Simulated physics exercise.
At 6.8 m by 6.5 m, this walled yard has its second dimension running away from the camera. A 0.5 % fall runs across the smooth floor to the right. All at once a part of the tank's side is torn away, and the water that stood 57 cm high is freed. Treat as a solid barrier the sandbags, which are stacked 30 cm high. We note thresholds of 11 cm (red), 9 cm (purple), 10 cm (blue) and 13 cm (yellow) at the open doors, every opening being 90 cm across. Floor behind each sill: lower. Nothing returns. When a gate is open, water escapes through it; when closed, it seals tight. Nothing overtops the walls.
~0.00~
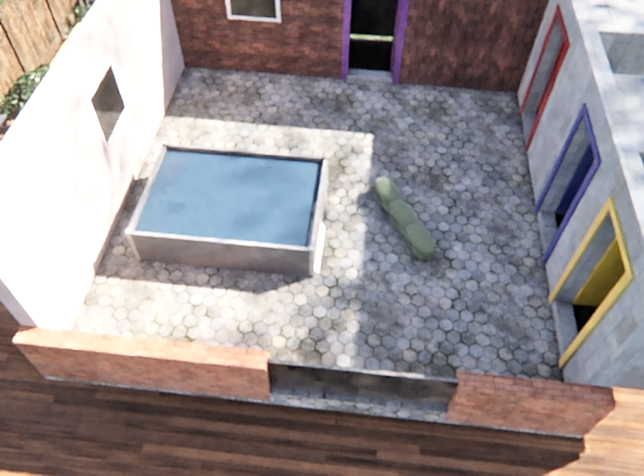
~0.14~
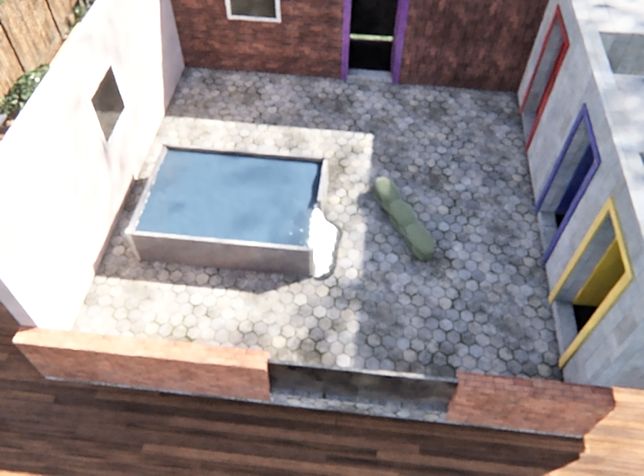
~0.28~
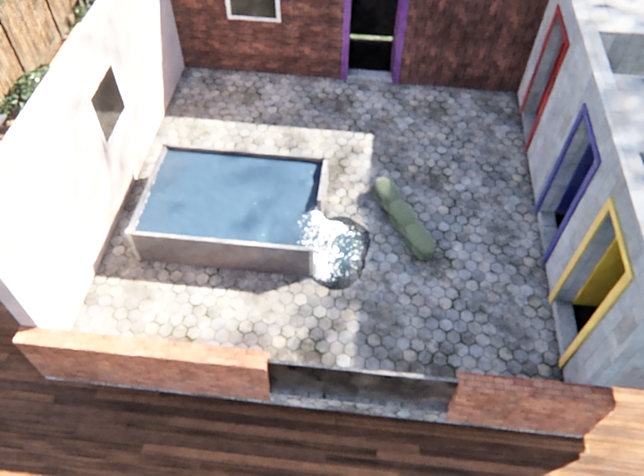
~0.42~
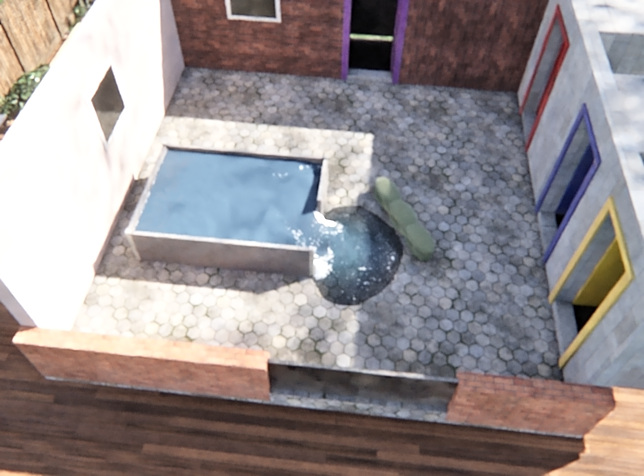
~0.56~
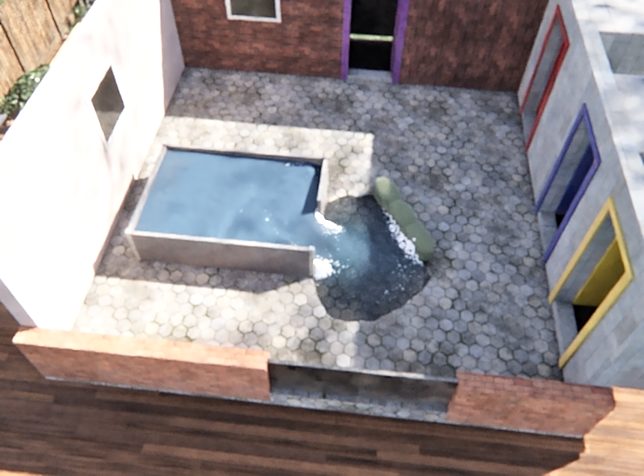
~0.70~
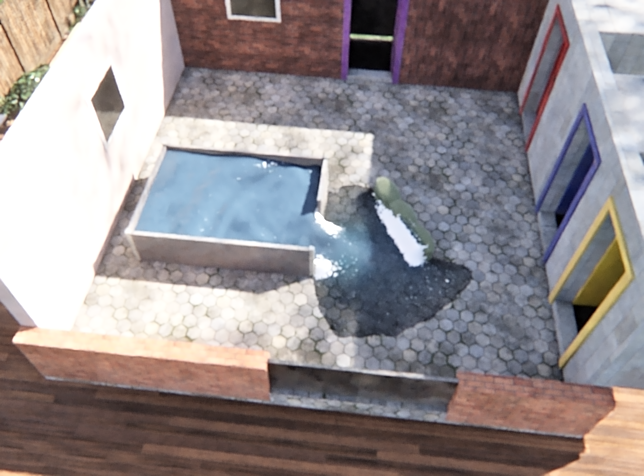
Water bursting from the right side of a raised tank, spreading across a paved walled yard and foaming against a green barrier.
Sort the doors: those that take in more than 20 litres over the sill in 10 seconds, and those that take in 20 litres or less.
Sorted: The red door takes in 20 litres or less; the purple door takes in 20 litres or less; the blue door takes in 20 litres or less; the yellow door takes in more.
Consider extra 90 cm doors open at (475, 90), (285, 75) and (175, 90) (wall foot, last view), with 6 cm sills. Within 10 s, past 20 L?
Check each in turn: The first succeeds, the second fails, the third fails.
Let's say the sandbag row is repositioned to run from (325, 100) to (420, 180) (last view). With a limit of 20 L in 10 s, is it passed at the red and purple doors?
Note - red: Limit held; purple: Limit held.
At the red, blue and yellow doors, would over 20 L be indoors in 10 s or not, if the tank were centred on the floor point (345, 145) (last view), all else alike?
Lab note: Red door limit exceeded; blue door limit exceeded; yellow door limit not exceeded.
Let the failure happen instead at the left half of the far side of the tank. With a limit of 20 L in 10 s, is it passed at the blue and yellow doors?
Here's how it goes: Blue falls short, yellow falls short.
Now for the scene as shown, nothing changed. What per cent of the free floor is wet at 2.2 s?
I'd guess around 25 %.
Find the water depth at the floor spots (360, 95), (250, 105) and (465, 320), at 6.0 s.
Roughly 2, 1, 11 cm.
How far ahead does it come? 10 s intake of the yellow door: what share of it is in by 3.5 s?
Share by then: ~ 45 %.
After 1.4 s water covers 15 % of the floor and is deepest (35 cm) near (399, 247); red door not reached, purple door not reached, blue door not reached, yellow door 10 cm at the sill, 0 L in.
After 2.2 s water covers 25 % of the floor and is deepest (42 cm) near (561, 394); red door not reached, purple door not reached, blue door 2 cm at the sill, 0 L in, yellow door 20 cm at the sill, 8 L in.
After 3.5 s water covers 35 % of the floor and is deepest (29 cm) near (563, 408); red door not reached, purple door not reached, blue door 6 cm at the sill, 0 L in, yellow door 22 cm at the sill, 58 L in.
After 6.0 s water covers 70 % of the floor and is deepest (20 cm) near (450, 395); red door 4 cm at the sill, 0 L in, purple door 4 cm at the sill, 0 L in, blue door 8 cm at the sill, 0 L in, yellow door 18 cm at the sill, 106 L in.
After 10.0 s water covers 90 % of the floor and is deepest (12 cm) near (400, 238); red door 8 cm at the sill, 0 L in, purple door 8 cm at the sill, 1 L in, blue door 7 cm at the sill, 0 L in, yellow door 11 cm at the sill, 126 L in.
